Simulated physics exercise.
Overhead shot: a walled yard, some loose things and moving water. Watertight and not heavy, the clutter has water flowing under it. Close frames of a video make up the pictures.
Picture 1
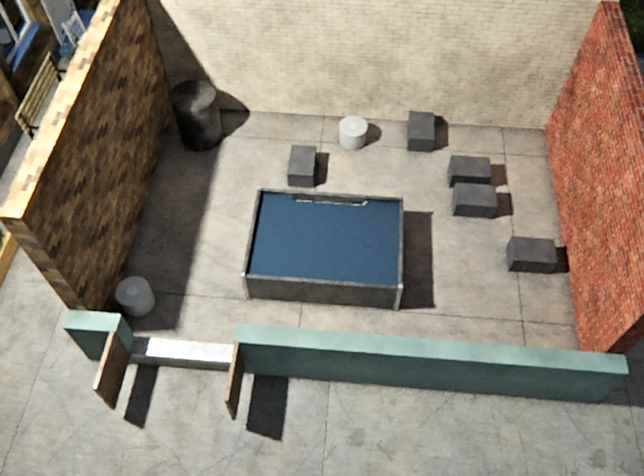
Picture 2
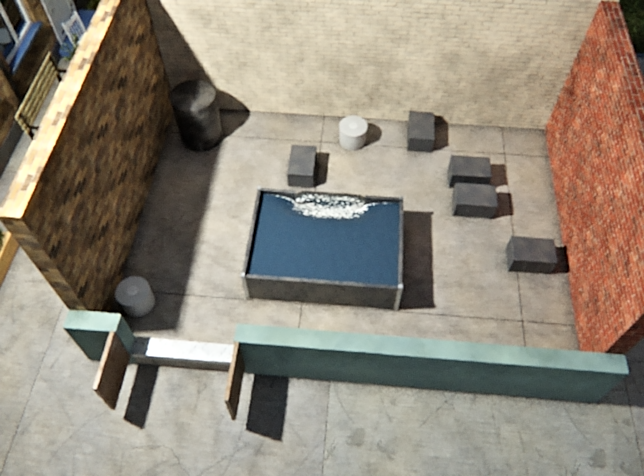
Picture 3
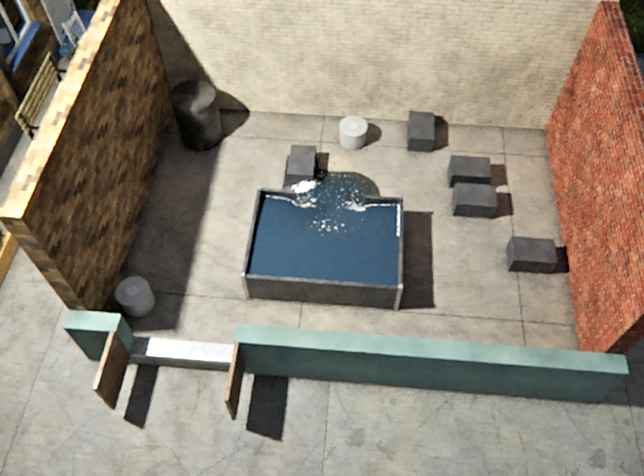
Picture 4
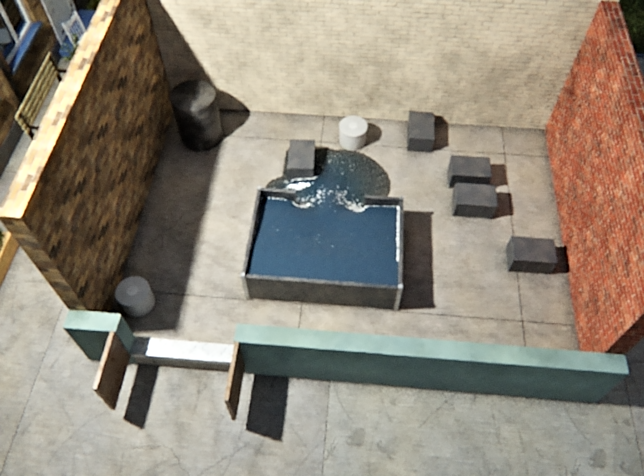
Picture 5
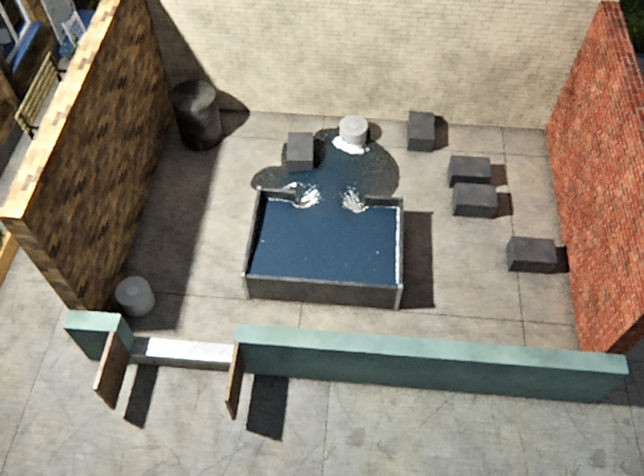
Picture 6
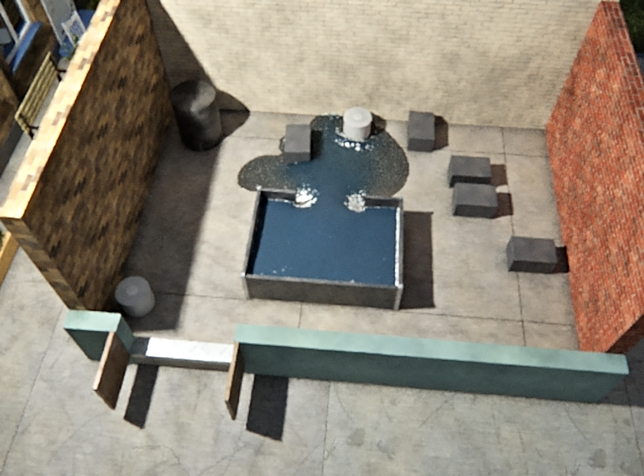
Dark blue water churns white at the back edge of a raised grey tank, pours out through a gap there and spreads over the paving around a dark grey block and a pale round tub, both of which shift slightly. The walled yard is seen from a high, still viewpoint. Brown and red brick walls flank it, with more grey blocks at right and a low green wall in front.
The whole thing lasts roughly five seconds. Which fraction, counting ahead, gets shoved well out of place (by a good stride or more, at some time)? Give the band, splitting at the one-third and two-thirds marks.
Share shifted well: Middle, a third to two thirds.
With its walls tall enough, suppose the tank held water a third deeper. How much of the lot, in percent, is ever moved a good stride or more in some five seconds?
Share displaced: Approx. 70 percent.
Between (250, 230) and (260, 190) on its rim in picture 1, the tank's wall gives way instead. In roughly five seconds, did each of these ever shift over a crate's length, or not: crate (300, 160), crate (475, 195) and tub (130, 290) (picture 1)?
Each in turn, never travels that far, never travels that far, ends up that far off.
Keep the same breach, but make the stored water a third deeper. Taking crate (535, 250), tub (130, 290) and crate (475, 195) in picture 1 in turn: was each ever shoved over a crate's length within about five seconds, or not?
First one reached the mark, second one reached the mark, third one stopped before it.
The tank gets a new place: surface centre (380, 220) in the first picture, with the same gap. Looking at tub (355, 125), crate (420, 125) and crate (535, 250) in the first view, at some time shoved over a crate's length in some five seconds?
The three, one by one: Past that mark, past that mark and past that mark.
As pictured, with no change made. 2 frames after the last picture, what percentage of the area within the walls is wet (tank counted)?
30 %.
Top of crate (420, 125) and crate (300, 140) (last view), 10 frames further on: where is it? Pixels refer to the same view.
I'd guess close to (482, 141) and close to (232, 111).
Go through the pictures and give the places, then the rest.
The first frame shows a crate at (302, 159) rests on the ground; a tub at (353, 126), on the bottom; 0 of 7 have shifted.
The second frame shows a crate at (302, 159) rests on the ground; a tub at (353, 126) rests on the ground; 0 of 7 have shifted.
The third frame shows a crate at (302, 159), on the bottom; a tub at (353, 126) rests on the ground; 0 of 7 have shifted.
The fourth frame shows a crate at (302, 154) rests on the ground, close to its start; a tub at (353, 126), on the bottom; 1 of 7 have shifted.
The fifth frame shows a crate at (300, 146), on the bottom, close to its start; a tub at (354, 125), on the bottom; 1 of 7 have shifted.
The sixth frame shows a crate at (298, 138) rests on the ground, a stride from its start; a tub at (358, 117), on the bottom, close to its start; 2 of 7 have shifted.
A moment on, 1 of 7 are well off their spots; 1 afloat.
Next, 3 of 7 are well off their spots; 2 afloat.
Later, 3 of 7 are well off their spots; 1 afloat.
In the end, 4 of 7 are well off their spots, and 4 have been at some point; 1 afloat.
